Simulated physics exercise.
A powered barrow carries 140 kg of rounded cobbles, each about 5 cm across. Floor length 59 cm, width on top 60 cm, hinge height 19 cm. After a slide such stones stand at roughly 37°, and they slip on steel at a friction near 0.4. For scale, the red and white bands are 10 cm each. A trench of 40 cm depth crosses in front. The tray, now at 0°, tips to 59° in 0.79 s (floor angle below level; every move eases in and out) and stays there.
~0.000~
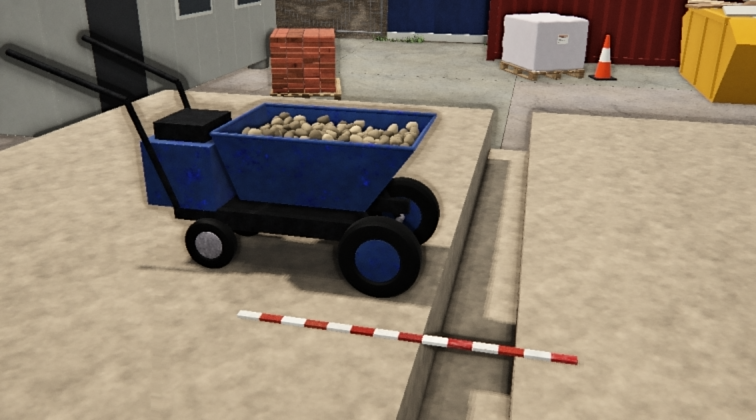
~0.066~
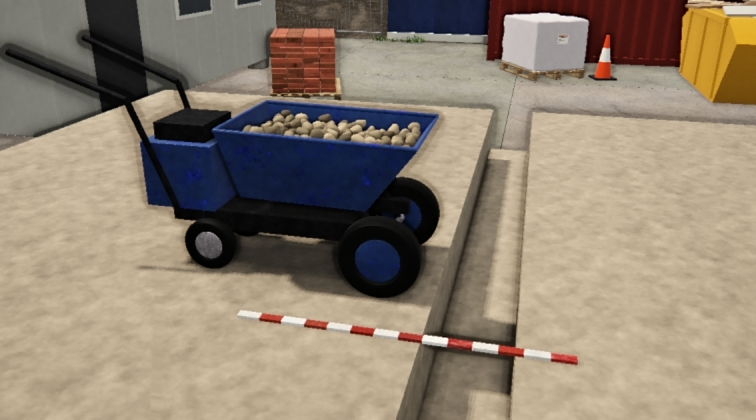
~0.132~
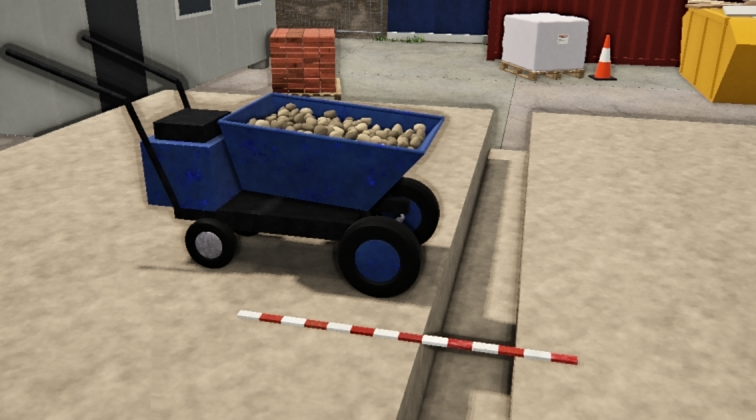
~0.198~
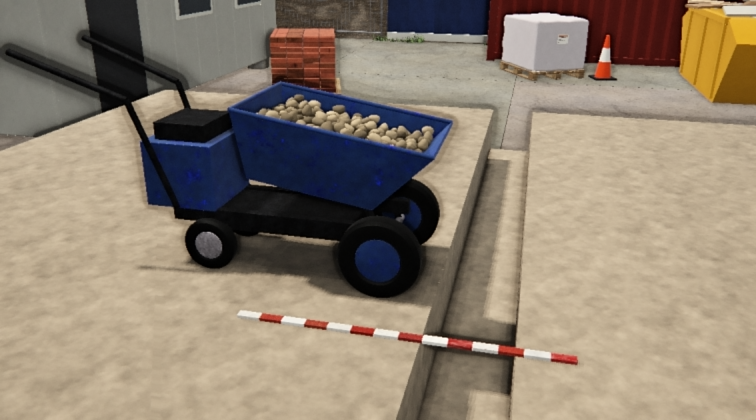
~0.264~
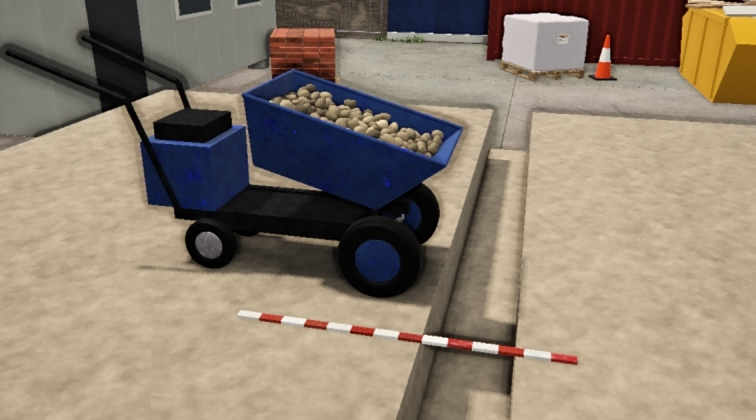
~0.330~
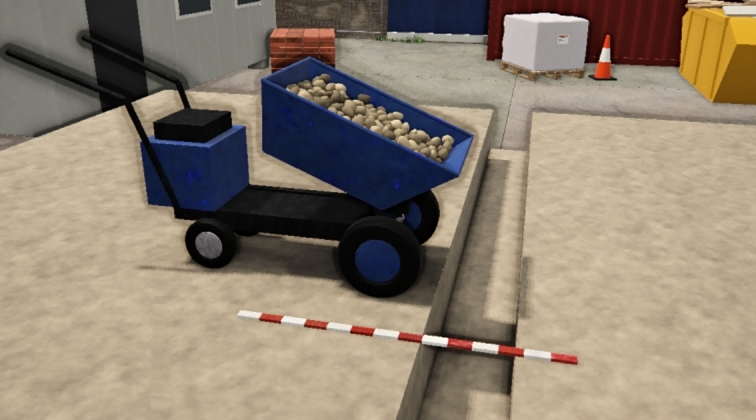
The clip shows a blue powered barrow loaded with rounded cobbles standing beside a narrow trench, with a red and white pole on the ground, as its tray gradually tilts forward to the right, its rear end rising.
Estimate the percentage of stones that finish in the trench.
Some 19 per cent of it.
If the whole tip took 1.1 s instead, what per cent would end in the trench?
In that case some 25 per cent.
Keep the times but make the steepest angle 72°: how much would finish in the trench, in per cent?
It would be near 25 per cent.
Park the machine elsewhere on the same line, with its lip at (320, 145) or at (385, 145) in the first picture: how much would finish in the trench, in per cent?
First some 60, then 35 per cent.
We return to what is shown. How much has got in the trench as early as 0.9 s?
Some 5 per cent.
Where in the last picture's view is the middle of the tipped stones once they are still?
Around (561, 285).
After 0.6 s the floor is at 50°; 100 % in the tray; the foremost stones are at (478, 194).
After 0.9 s the floor is at 59°; 90 % in the tray, 3 % in the trench, 7 % past the trench; the foremost stones are at (556, 281).
After 1.2 s the floor is at 59°; 56 % in the tray, 4 % in the trench, 40 % past the trench; the foremost stones are at (678, 301).
After 3.2 s the floor is at 59°; 35 % in the tray, 19 % in the trench, 47 % past the trench; the foremost stones are past the picture's edge.
